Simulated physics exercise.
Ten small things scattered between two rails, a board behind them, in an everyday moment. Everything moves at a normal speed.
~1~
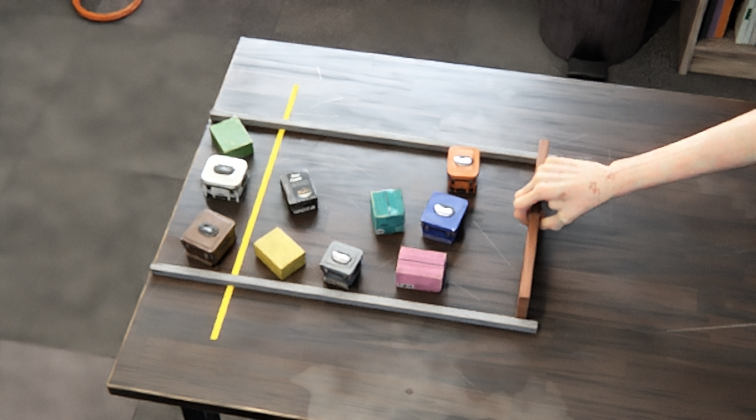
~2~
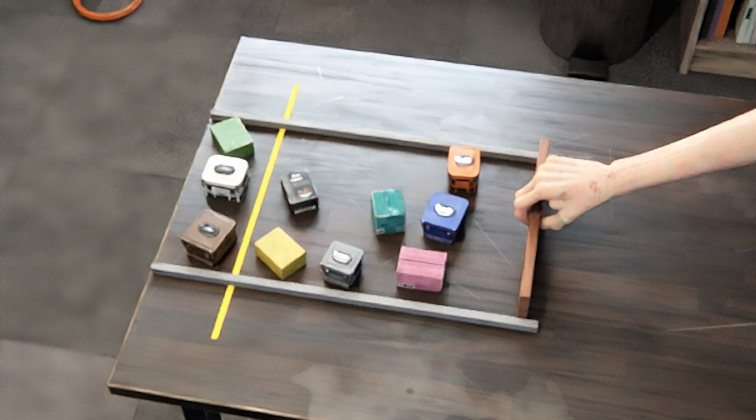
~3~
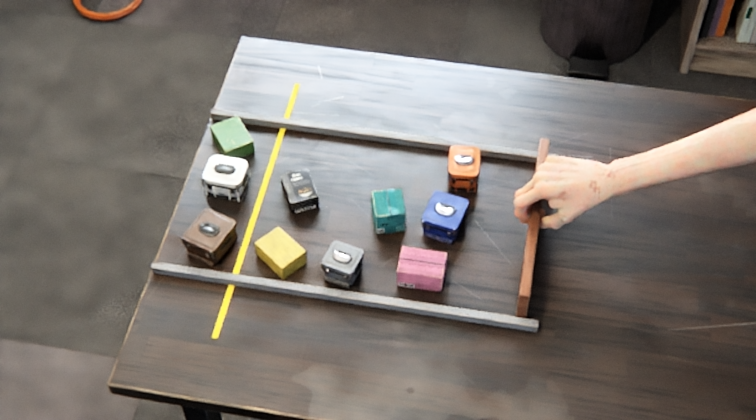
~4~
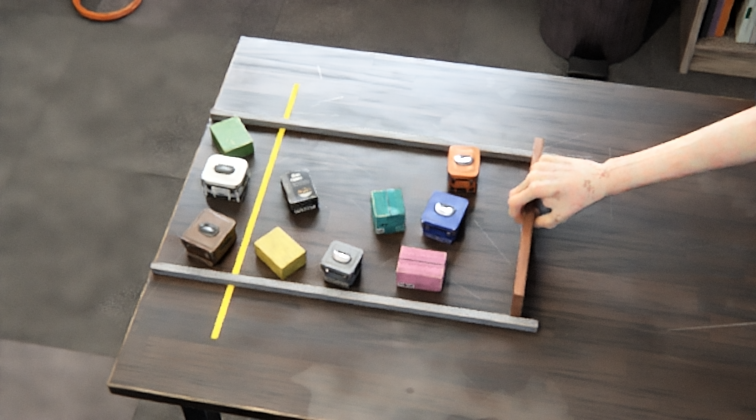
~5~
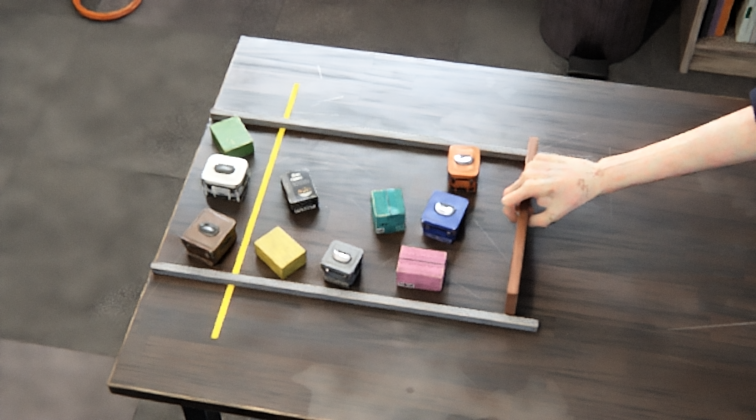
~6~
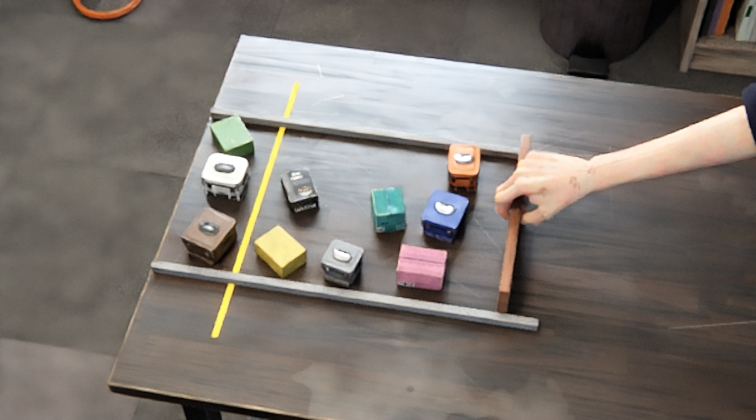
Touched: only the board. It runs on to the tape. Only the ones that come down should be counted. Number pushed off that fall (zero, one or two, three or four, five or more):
Three or four.
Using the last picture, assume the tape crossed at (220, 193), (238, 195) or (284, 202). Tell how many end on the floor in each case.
In order, 7, 4 and 2.
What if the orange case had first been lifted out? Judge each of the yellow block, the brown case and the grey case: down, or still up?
Yellow block: Over the edge; brown case: Over the edge; grey case: Still there.
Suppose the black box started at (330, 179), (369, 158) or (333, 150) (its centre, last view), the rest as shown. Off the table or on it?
Spot by spot, it stays put, then stays put, then stays put.
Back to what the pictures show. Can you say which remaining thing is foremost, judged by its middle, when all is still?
The one you want is the black box.
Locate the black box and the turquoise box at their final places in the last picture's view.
The first sits around (187, 170), while the other sits around (210, 183).
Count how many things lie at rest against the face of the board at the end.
Count: 3.
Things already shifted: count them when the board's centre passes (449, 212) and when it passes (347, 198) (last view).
One spot: 3. Other spot: 8.
Early on, none off yet; green block at rest near (232, 138); white case at rest near (227, 177); brown case at rest near (211, 236).
A while later, none off yet; green block at rest near (232, 138); white case at rest near (227, 177); brown case travelled a little near (188, 230).
Finally, the number that fall off is three or four; lost, yellow block, brown case and white case.
